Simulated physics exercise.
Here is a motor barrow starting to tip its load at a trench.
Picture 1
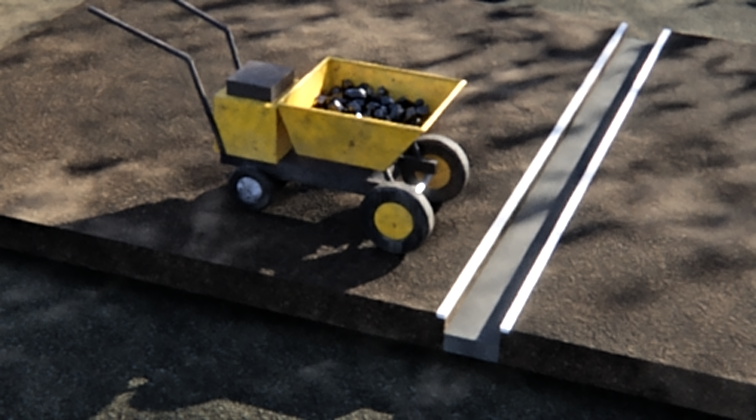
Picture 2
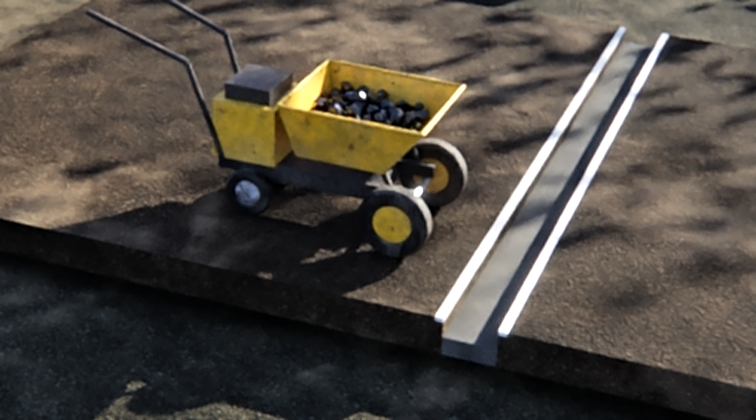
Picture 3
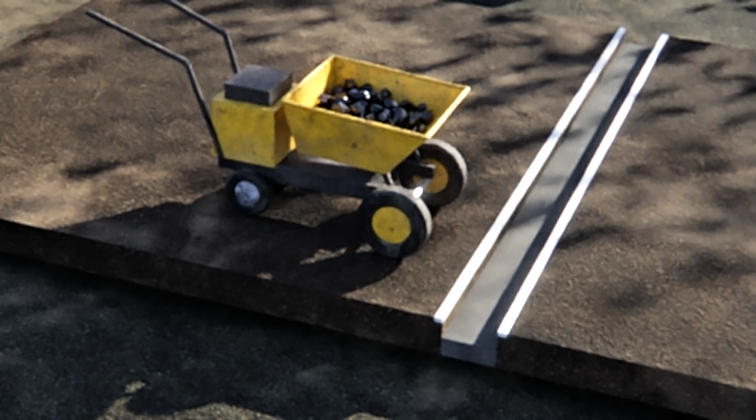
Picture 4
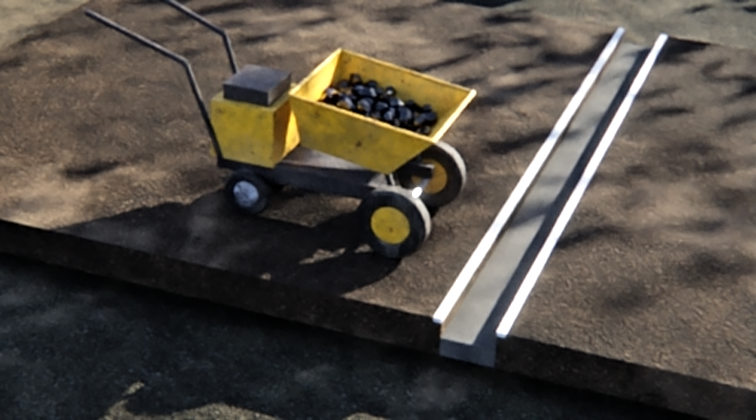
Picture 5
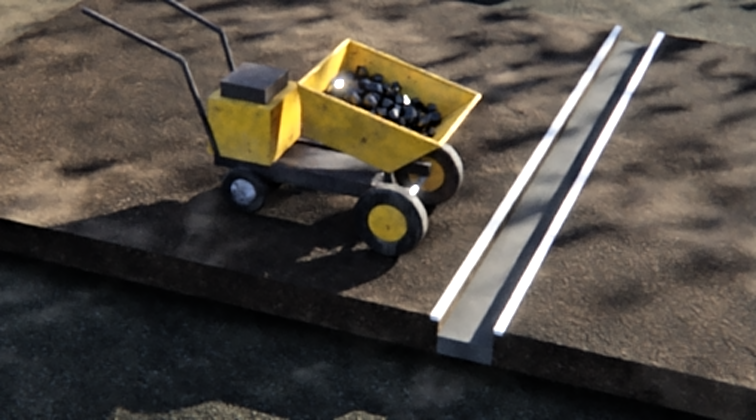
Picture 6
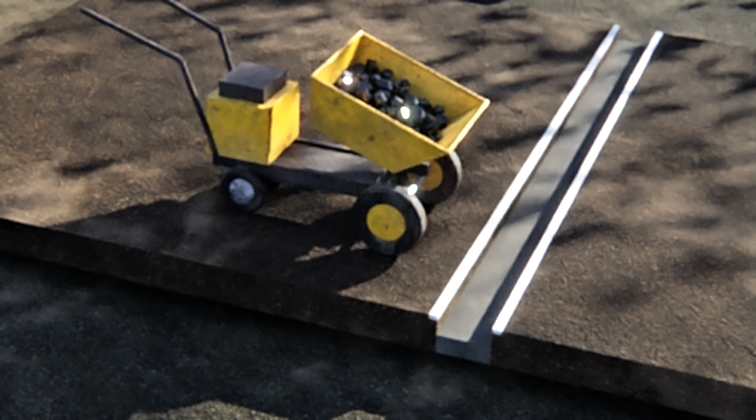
A yellow motor barrow stands beside a narrow trench and tilts its coal-filled skip forward.
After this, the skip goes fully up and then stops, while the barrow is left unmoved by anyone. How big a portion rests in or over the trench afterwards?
A majority of it.
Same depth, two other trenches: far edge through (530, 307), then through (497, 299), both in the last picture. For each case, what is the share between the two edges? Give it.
90 %, then 40 %.
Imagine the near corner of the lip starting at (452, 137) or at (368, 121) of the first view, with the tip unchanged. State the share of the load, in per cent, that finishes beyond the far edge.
In order, close to 80 and 0 in a hundred.
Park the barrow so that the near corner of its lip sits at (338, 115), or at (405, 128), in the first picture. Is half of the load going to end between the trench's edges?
At the earlier place the lesser portion ends between the edges, at the later place the greater portion.
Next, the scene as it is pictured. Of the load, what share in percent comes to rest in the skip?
Close to 0 in a hundred.
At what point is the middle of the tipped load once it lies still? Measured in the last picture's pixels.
Around (525, 250).
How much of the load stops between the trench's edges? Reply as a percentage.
I'd estimate close to 65 per cent.
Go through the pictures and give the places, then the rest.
In the first picture, lip of the skip near (422, 131), level; top of the load near (358, 106), lumps of coal; first edge of the trench near (458, 288); far edge near (520, 301), the trench under half as wide as the skip, and shallow for its width.
In the second picture, lip of the skip near (422, 135), level; top of the load near (358, 109).
In the third picture, lip of the skip near (427, 138), tipped barely; top of the load near (357, 109).
In the fourth picture, lip of the skip near (433, 142), tipped a little; top of the load near (352, 99).
In the fifth picture, lip of the skip near (439, 146), tipped a little; top of the load near (358, 92).
In the sixth picture, lip of the skip near (448, 153), tipped clearly; top of the load near (354, 83); first edge of the trench near (450, 289); far edge near (512, 303).
Shortly afterwards, skip tipped steeply; the whole lot in the skip.
Next, skip tipped right over; the bulk in the skip; a little in or heaped over the trench; a little beyond it; only a few falling.
Some moments later, skip tipped right over; a little in the skip; near half in or heaped over the trench; near a third beyond it.
In the end, skip tipped right over; only a few in the skip; near two thirds in or heaped over the trench; near a third beyond it.
